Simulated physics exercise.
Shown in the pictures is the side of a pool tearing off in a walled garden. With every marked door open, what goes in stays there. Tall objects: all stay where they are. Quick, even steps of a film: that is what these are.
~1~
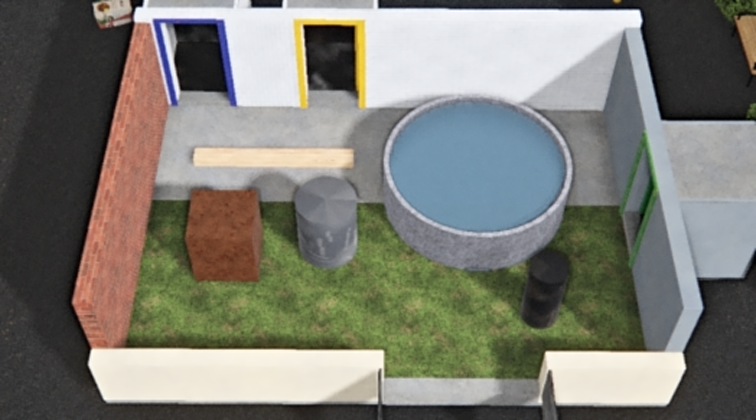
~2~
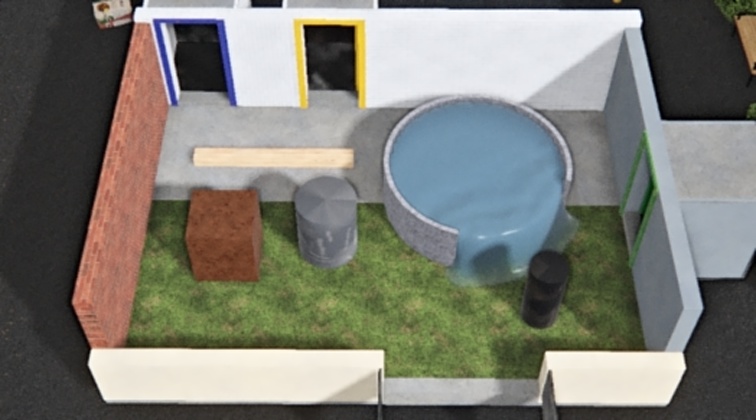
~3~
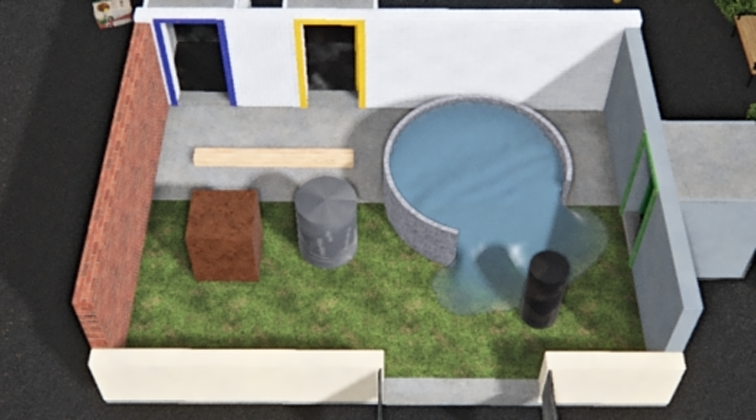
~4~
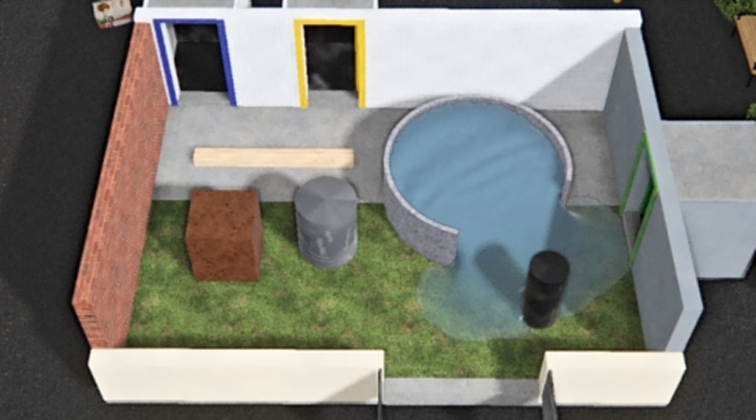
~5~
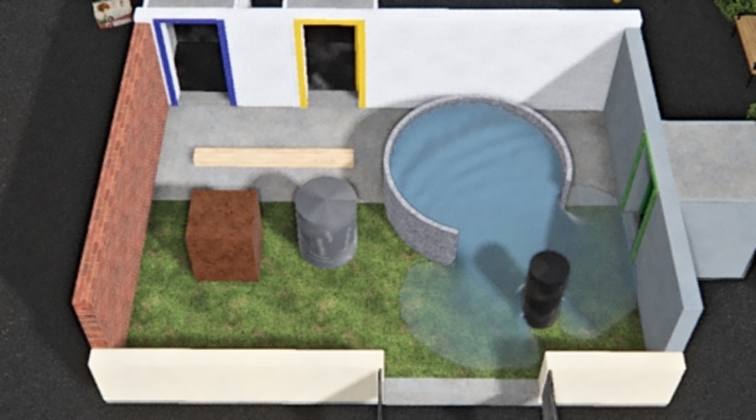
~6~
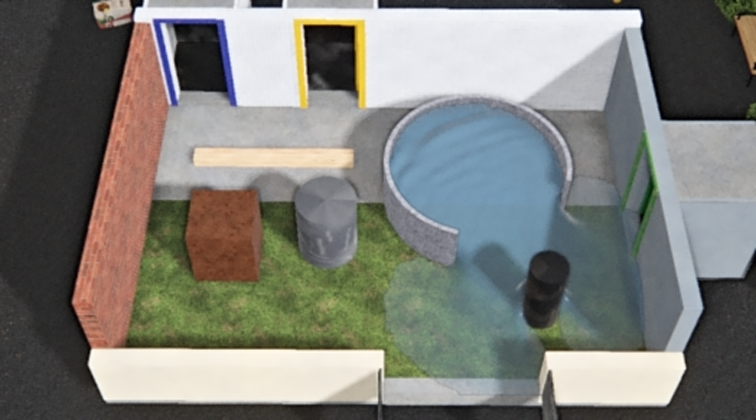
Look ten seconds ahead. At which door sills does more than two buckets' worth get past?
One by one: Yellow door: Up to two buckets. Green door: Above two buckets. Blue door: Up to two buckets.
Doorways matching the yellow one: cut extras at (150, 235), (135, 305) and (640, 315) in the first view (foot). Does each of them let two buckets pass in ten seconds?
Taking each in turn: Runs below, then runs below, then runs above.
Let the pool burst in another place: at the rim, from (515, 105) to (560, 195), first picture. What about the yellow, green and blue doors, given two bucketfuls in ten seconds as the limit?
My reading: Yellow door holds; green door floods; blue door is over.
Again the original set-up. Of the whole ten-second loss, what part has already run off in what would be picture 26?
I'd estimate some 55 per cent.
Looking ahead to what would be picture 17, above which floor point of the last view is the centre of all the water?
Point: (515, 252).
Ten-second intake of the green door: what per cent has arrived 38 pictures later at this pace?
That share would be near 95 %.
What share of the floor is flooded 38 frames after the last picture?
That's roughly 75 per cent.
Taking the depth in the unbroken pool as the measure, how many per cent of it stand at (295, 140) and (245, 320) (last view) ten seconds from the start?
Roughly 6 in a hundred, then 10 in a hundred.
A moment on, water covers 30 % of the floor; the yellow door not reached, the green door over two buckets in, the blue door not reached.
Next, water covers 35 % of the floor; the yellow door not reached, the green door far over two buckets in, the blue door not reached.
Then, water covers 45 % of the floor; the yellow door not reached, the green door far over two buckets in, the blue door not reached.
Later, water covers 75 % of the floor; the yellow door wet at the sill, nothing in, the green door far over two buckets in, the blue door not reached.
In the end, water covers 95 % of the floor; the yellow door wet at the sill, nothing in, the green door far over two buckets in, the blue door wet at the sill, nothing in.
